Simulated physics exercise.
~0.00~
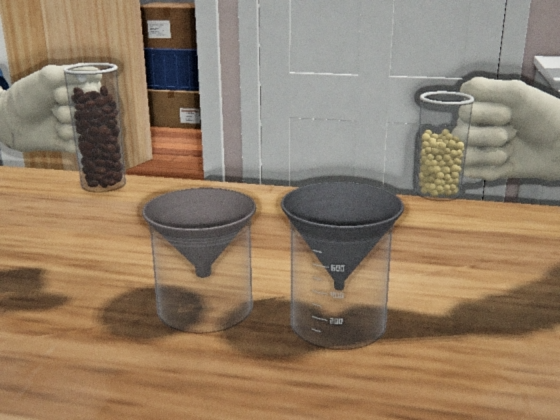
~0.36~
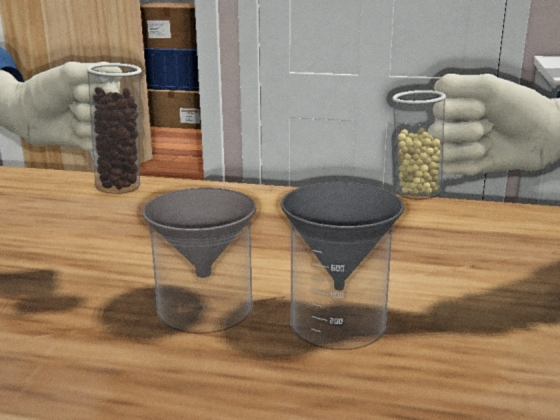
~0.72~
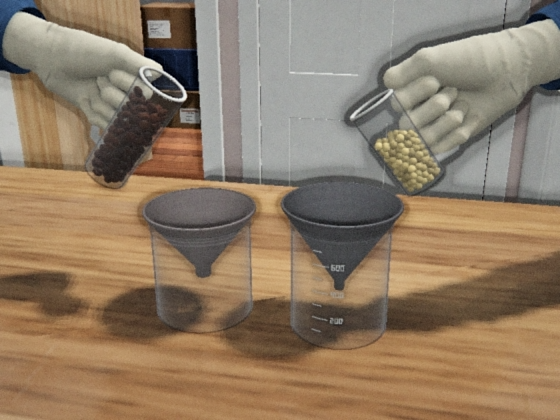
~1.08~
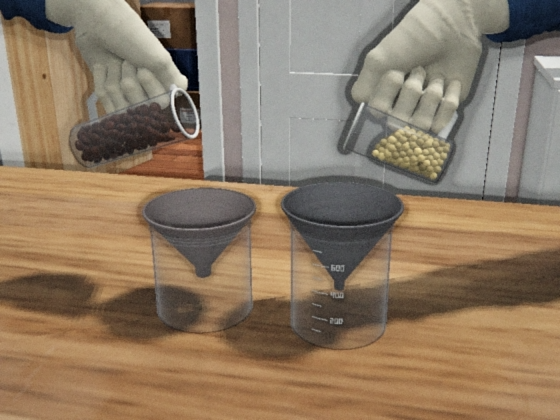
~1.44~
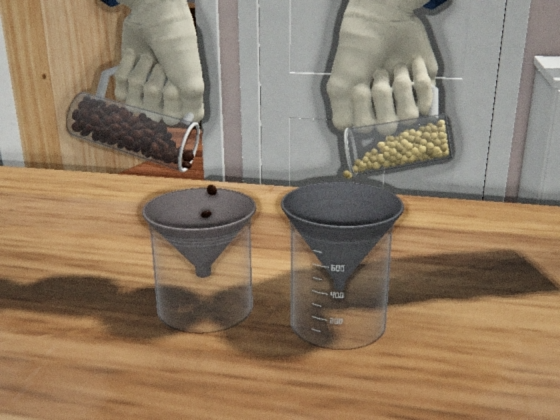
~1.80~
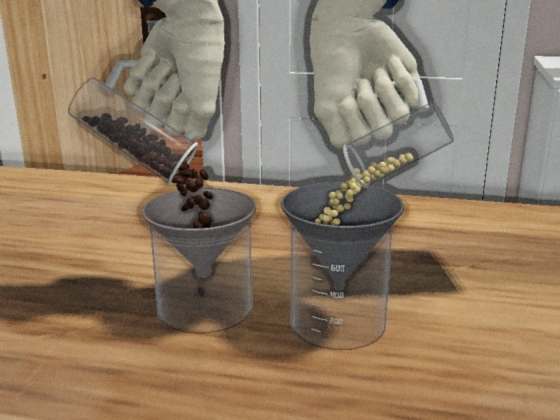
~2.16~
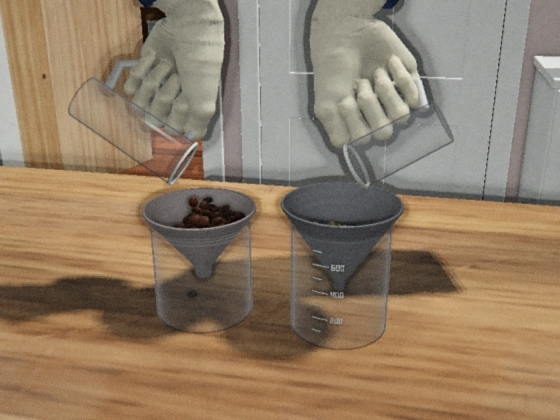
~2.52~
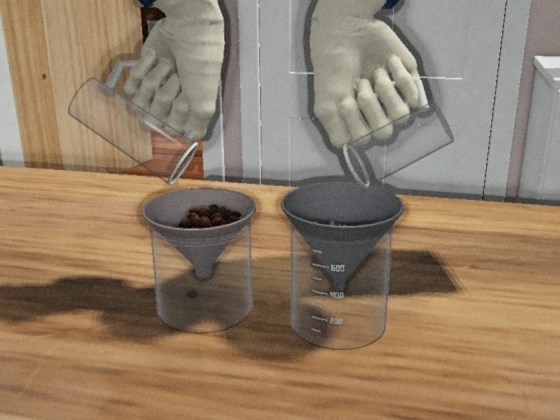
On a wooden table, two gloved hands tipping dark and pale beads from clear cups into funnels, dark ones heaping up at left.
